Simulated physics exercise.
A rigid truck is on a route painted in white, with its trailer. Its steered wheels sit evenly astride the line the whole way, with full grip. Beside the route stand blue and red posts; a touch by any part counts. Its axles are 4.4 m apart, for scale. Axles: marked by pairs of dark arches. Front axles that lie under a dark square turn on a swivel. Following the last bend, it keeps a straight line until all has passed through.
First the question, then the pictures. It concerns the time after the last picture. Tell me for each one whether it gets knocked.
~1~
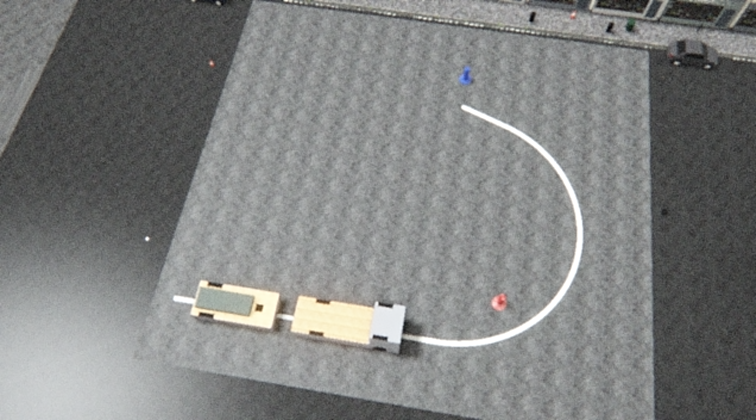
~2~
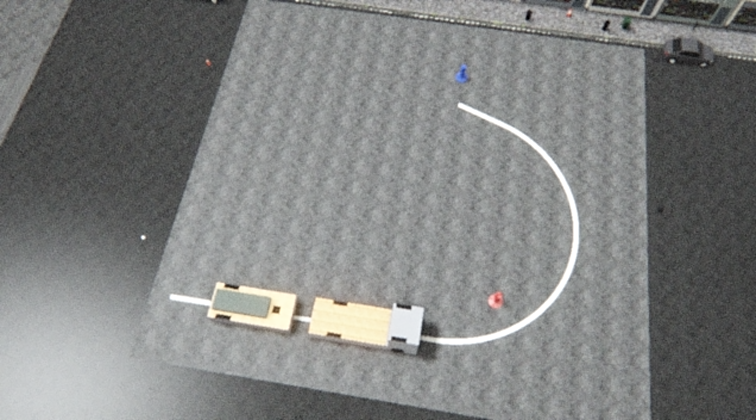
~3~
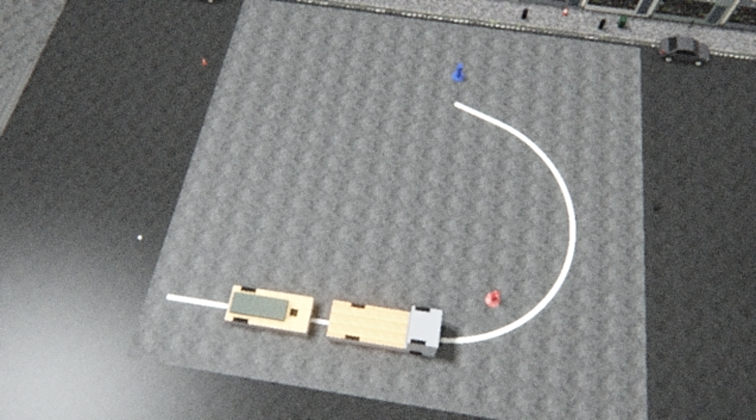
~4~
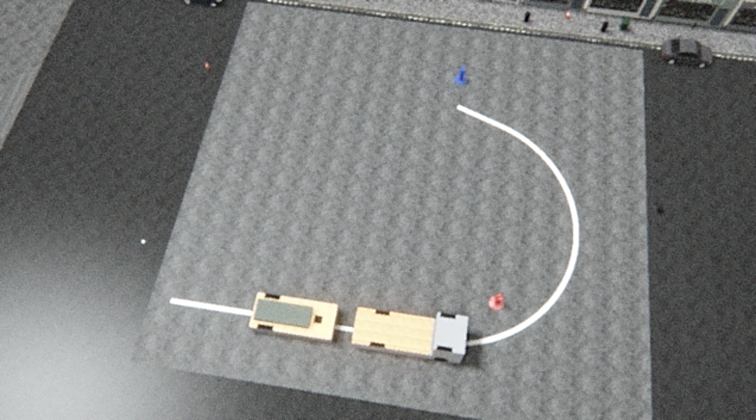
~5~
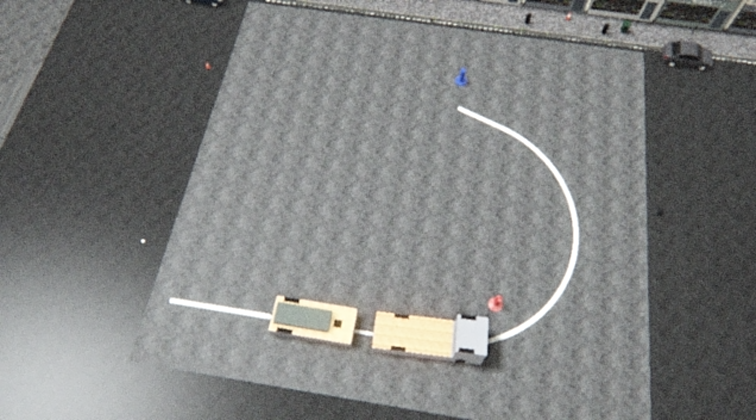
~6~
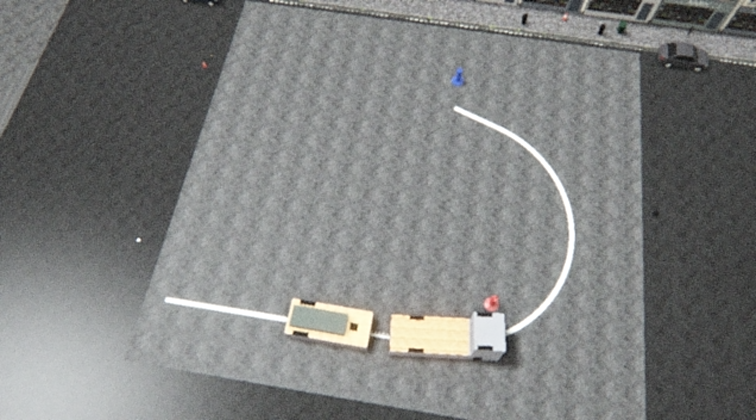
In the end blue: Clear, red: Clipped.
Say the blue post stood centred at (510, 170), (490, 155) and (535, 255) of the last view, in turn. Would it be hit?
First struck, second struck, third struck.
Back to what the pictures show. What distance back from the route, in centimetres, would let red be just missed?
For red, it comes to around 90.
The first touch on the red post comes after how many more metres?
Contact happens once about 4.0 m more has been driven.
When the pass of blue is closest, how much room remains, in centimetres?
Blue 60.
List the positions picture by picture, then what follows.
Nose (400, 331); last axle (211, 300); still straight; blue (466, 76), red (500, 302); 1 trailer, in the first picture.
Nose (417, 332); last axle (227, 302); still straight, in the second picture.
Nose (436, 335); last axle (245, 305); still straight, in the third picture.
Nose (461, 341); last axle (269, 312); still straight, in the fourth picture.
Nose (482, 342); last axle (288, 315); turned 2°, in the fifth picture.
Nose (498, 338); last axle (304, 318); turned 6°; blue (458, 78), red (493, 303), in the sixth picture.
With 4.0 m more driven, the last axle is at (358, 327) of the last picture, on the line; the rigid truck has hit red.
With 10.3 m more driven, the last axle is at (441, 330) of the last picture, 70 cm off the line.
With 27.3 m more driven, the last axle is at (549, 205) of the last picture, 185 cm off the line; blue has been passed with 60 cm to spare.
With 41.2 m more driven, the last axle is at (435, 95) of the last picture, 40 cm off the line; 1 of 2 struck in all.
